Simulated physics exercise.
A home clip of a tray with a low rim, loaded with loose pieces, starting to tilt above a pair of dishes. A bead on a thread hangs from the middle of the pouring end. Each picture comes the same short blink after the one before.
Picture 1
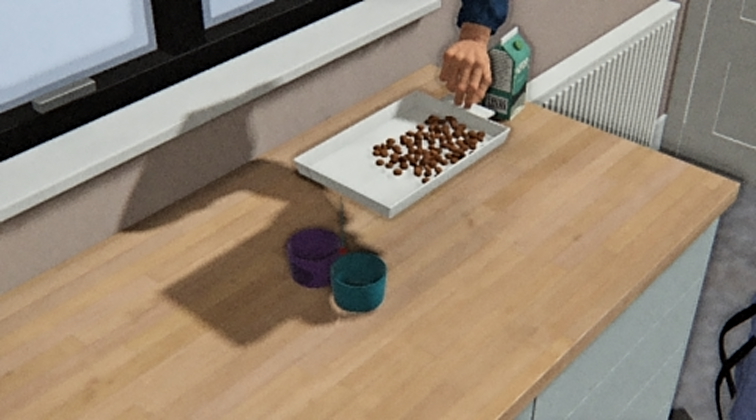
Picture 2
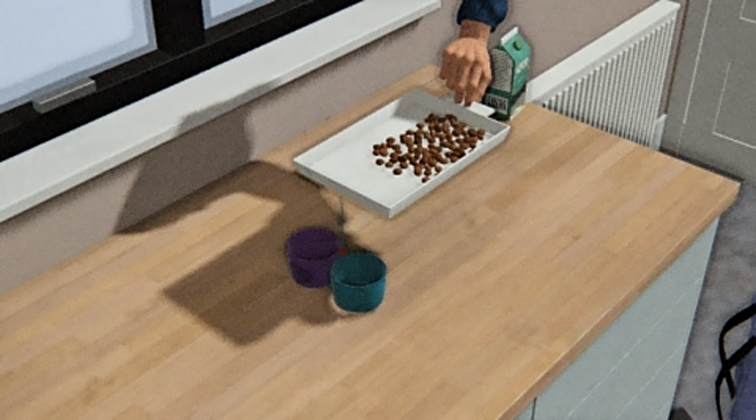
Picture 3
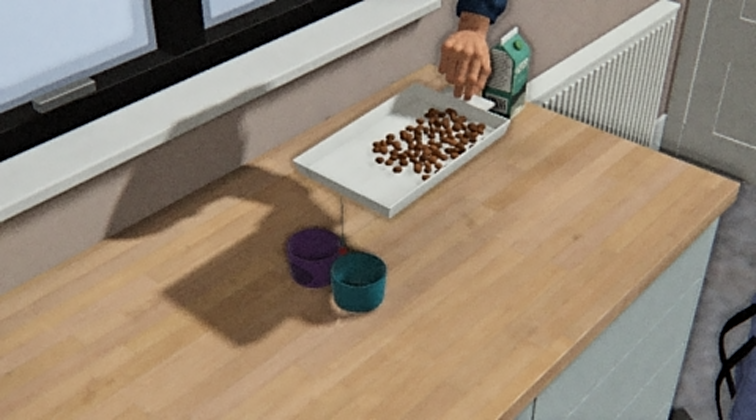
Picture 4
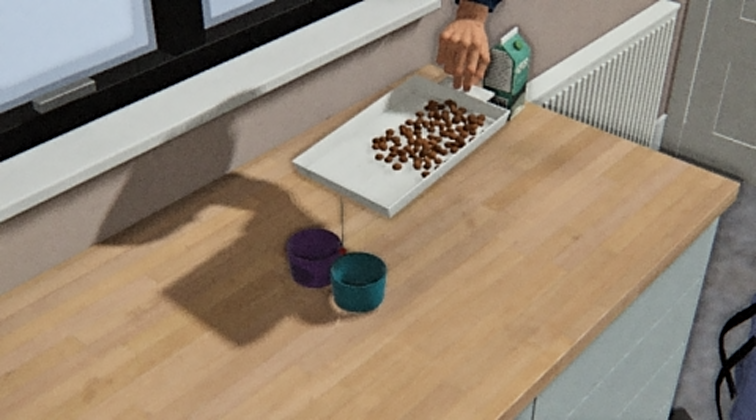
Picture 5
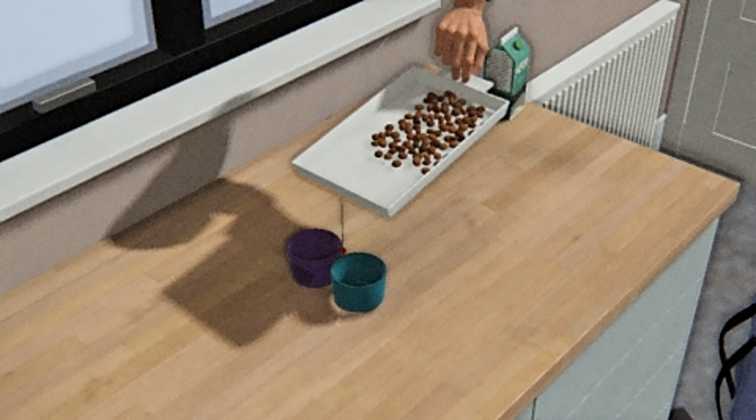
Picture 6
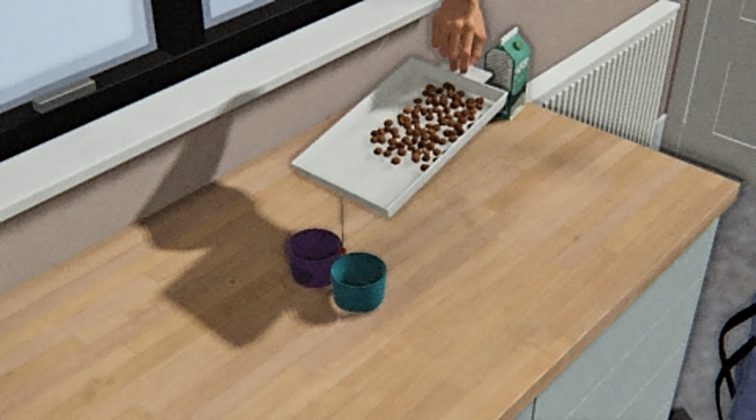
Kitchen worktop by a window, a hand slowly raising the far end of a white tray of brown pieces behind purple and teal dishes.
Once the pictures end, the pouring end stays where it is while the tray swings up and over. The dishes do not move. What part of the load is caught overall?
Caught overall: Only the smaller part.
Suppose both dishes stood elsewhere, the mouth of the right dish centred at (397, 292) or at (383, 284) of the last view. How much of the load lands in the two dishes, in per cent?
Roughly 0 per cent, and 0 per cent.
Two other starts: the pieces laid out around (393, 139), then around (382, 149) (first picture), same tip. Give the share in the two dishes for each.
About 10 and 10 per cent.
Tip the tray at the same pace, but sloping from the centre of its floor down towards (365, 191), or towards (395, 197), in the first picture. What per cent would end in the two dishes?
In turn 0 and 20 in a hundred.
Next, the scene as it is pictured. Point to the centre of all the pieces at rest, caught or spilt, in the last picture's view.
At about (293, 308).
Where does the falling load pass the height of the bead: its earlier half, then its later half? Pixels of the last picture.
First near (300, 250), later near (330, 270).
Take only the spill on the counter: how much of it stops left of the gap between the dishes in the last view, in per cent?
Some 80 per cent.
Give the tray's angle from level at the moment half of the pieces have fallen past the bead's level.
At about 110°.
Soon after the last picture, tray tipped steeply; nearly all on the tray; a stray few in the air.
A little later, tray tipped right over; most on the tray; a stray few in the left dish; about a quarter outside both; a stray few in the air.
Later still, tray tipped past a quarter turn; a stray few in the right dish; a small part in the left dish; nearly all outside both.
At rest, tray tipped past a quarter turn; a stray few in the right dish; a small part in the left dish; nearly all outside both.
